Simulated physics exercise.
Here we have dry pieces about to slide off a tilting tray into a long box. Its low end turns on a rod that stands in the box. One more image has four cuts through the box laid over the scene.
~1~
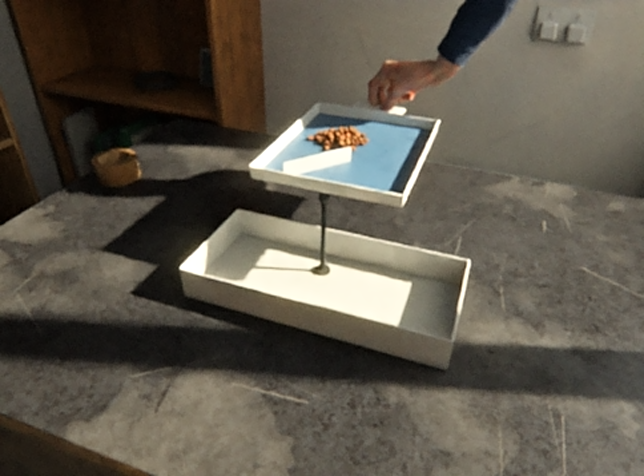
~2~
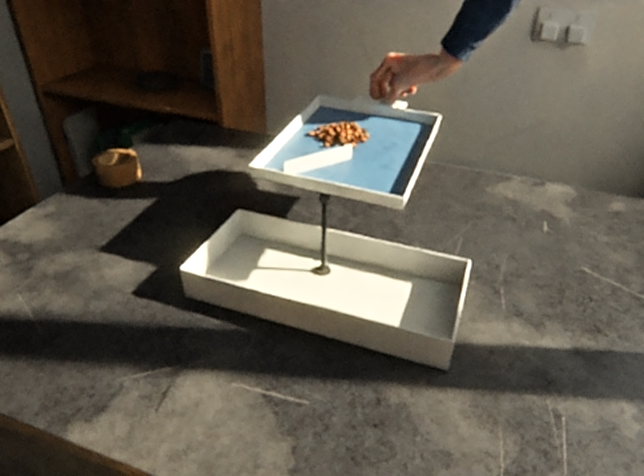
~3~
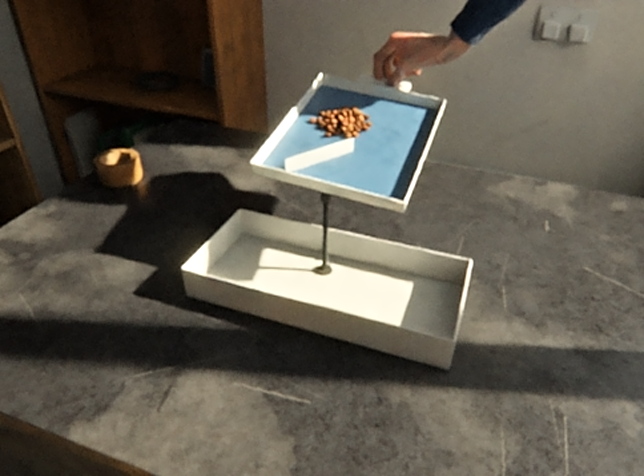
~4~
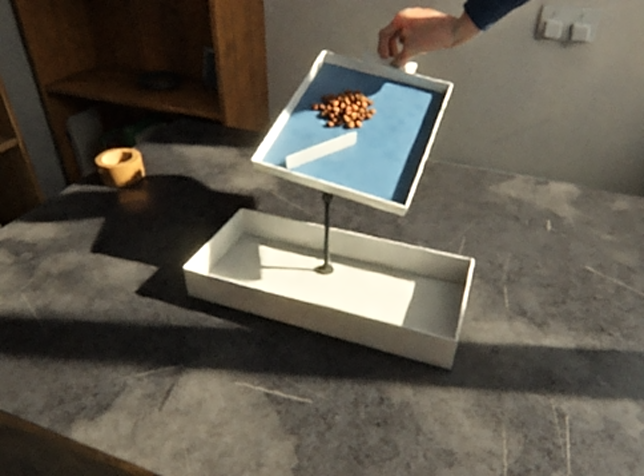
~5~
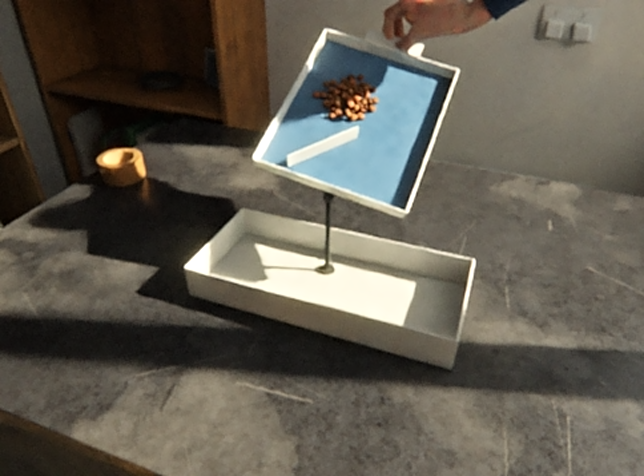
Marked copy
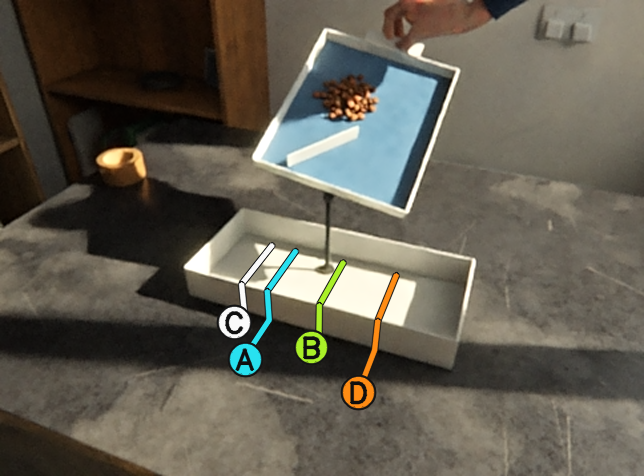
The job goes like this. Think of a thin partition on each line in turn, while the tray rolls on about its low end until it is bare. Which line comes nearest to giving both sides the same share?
Line B does it best.
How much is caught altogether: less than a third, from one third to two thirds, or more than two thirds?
It is more than two thirds.
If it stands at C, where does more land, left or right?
The right side.
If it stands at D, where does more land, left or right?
The left side.
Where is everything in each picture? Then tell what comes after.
In the first frame, corners of the pouring end (252, 166) and (403, 195), level; middle of the load (343, 140), bits of dog kibble.
In the second frame, corners of the pouring end (252, 165) and (403, 197), barely tipped; fin from (284, 162) to (351, 145).
In the third frame, corners of the pouring end (253, 162) and (404, 201), a little tipped; front corners of the box (182, 268) and (455, 341).
In the fourth frame, corners of the pouring end (254, 159) and (406, 206), clearly tipped; far corners (324, 52) and (451, 85).
In the fifth frame, corners of the pouring end (255, 158) and (406, 211), clearly tipped; the right corner sinks clearly lower.
On the marked copy, line A crosses the front rim at (267, 290); line B crosses the front rim at (319, 304); line C crosses the front rim at (242, 283); line D crosses the front rim at (378, 319).
If A is chosen, of what is caught, about a tenth on the left of the divider, almost all on the right.
If B is chosen, of what is caught, roughly half on the left of the divider, roughly half on the right.
If C is chosen, of what is caught, not one piece on the left of the divider, every piece on the right.
If D is chosen, of what is caught, almost all on the left of the divider, about a tenth on the right.
